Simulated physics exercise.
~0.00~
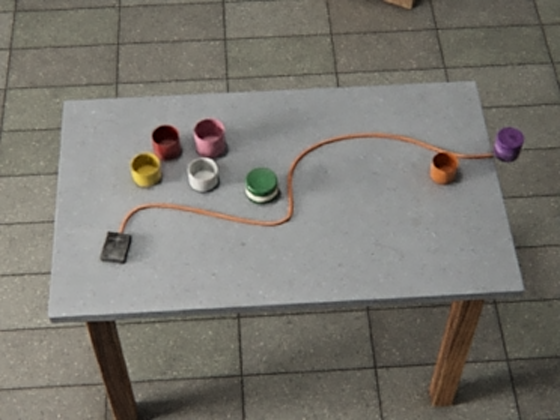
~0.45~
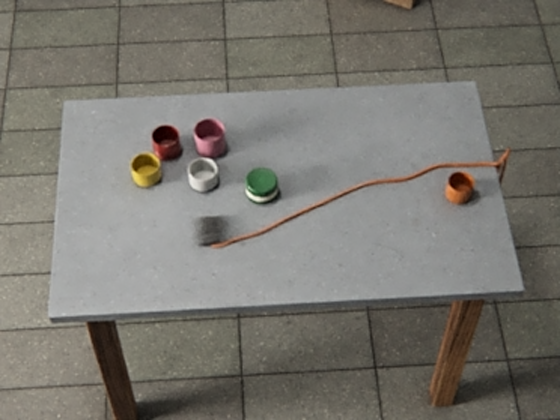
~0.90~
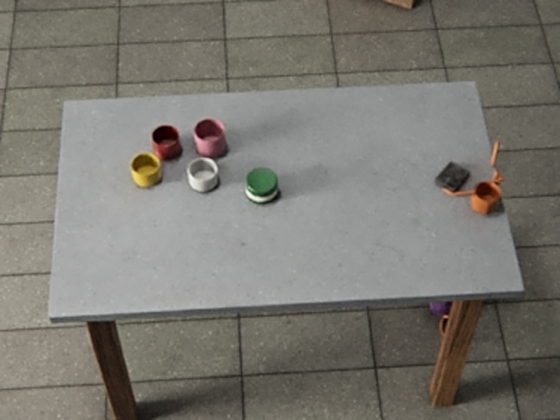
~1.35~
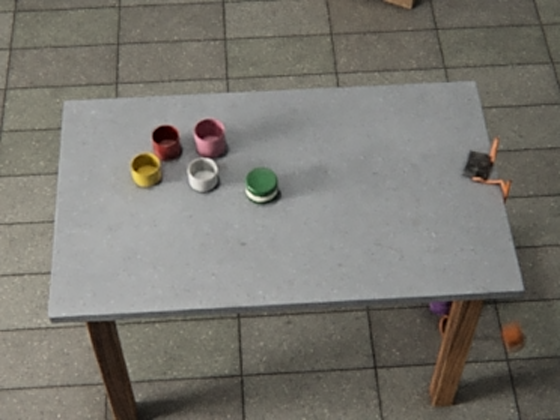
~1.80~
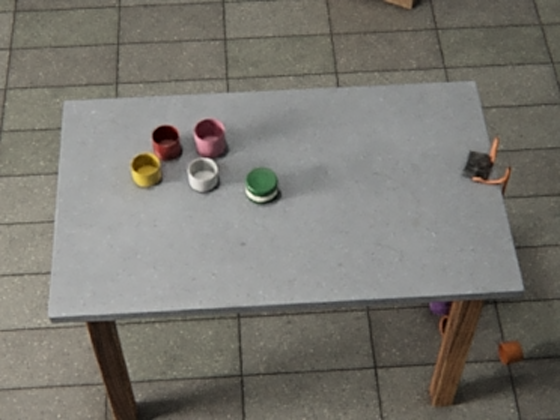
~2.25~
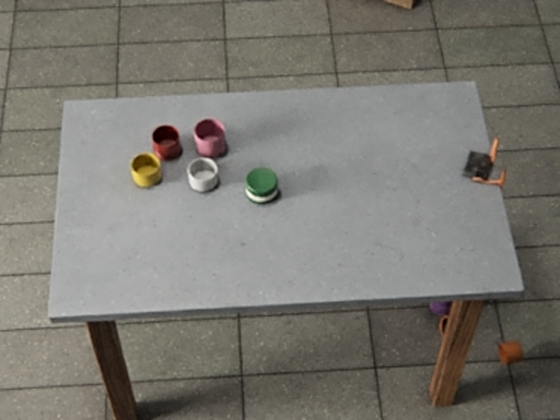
A purple object drops off the table, dragging the wired black block and toppling the orange cup.
